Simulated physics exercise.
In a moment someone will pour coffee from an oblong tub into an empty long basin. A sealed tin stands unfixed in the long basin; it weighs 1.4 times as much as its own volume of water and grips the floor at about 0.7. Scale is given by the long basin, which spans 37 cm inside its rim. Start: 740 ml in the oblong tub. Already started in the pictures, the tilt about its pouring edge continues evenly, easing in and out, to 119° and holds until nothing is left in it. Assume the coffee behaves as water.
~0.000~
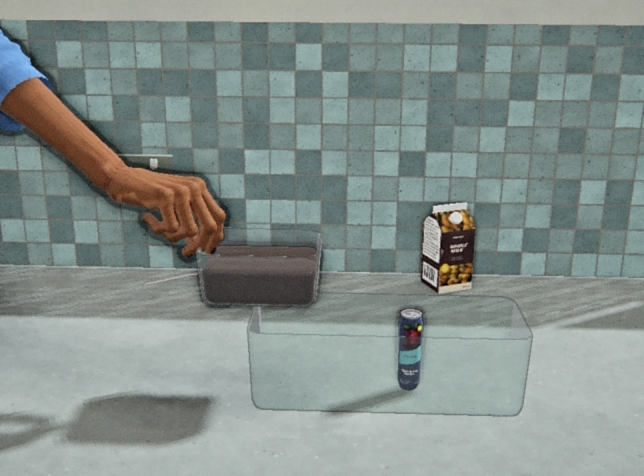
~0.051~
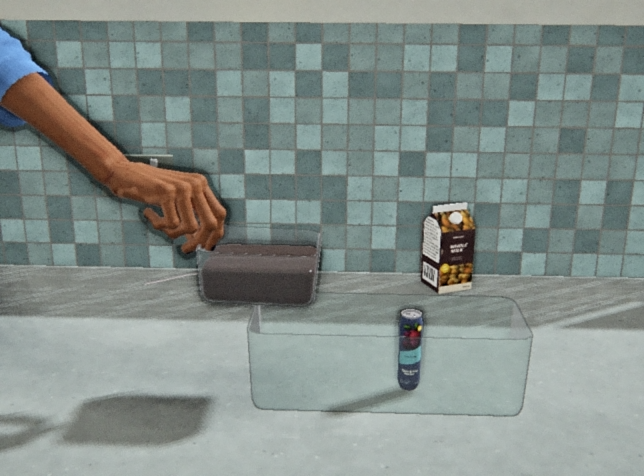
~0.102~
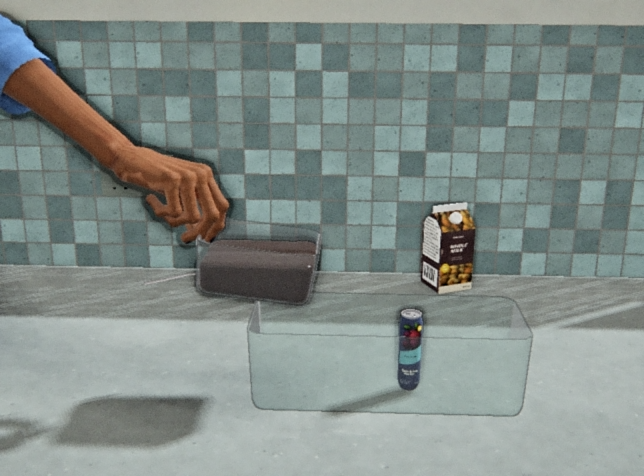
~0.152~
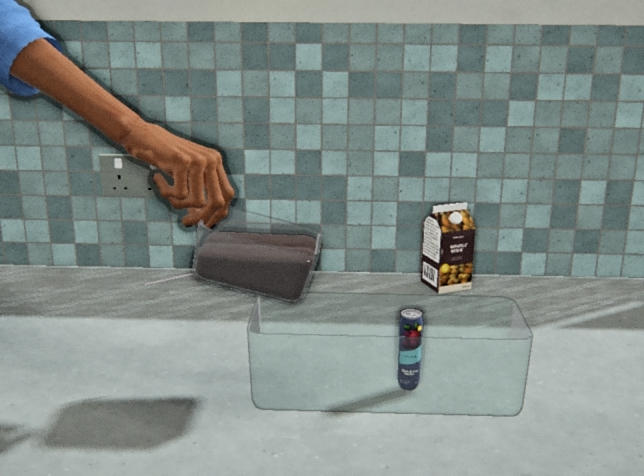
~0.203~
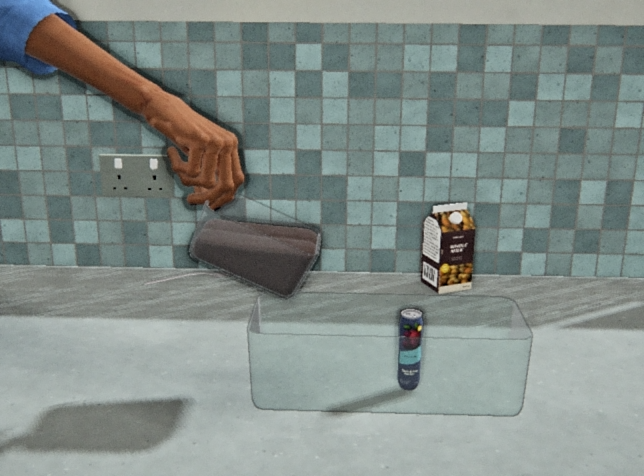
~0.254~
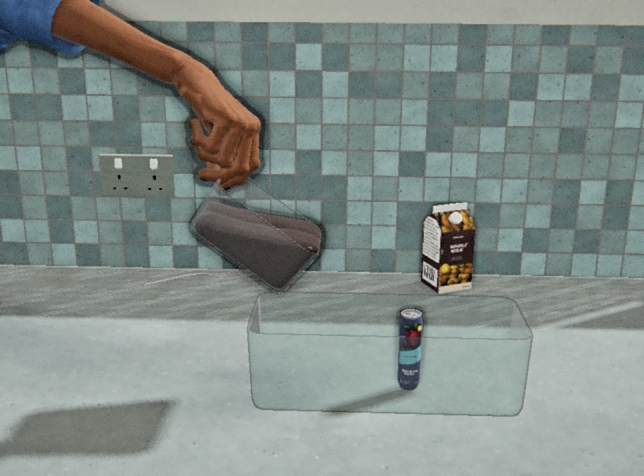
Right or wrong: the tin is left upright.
Wrong.
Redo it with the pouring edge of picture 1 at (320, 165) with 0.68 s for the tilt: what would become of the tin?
Result: Tin upright.
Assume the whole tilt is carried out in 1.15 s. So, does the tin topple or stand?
In that case the tin stays vertical.
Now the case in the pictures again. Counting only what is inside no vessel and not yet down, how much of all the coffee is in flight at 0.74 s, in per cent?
6 per cent or so.
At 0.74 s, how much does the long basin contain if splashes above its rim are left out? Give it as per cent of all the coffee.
Roughly 94 per cent.
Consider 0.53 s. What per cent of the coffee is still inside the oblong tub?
Close to 20 percent of the liquid remains at that time.
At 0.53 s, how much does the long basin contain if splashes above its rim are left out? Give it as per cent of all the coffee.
20 %, give or take.
After 0.53 s the tilt is 106° and 20 per cent is still to pour; the tin stands where it began.
After 0.74 s the tilt is 119° and 0 per cent is still to pour; the tin leans 35°.
After 0.95 s the tilt is 119° and 0 per cent is still to pour; the tin lies on its side.
After 1.18 s the tilt is 119° and 0 per cent is still to pour; the tin lies on its side.
In the end the tin lies on its side.
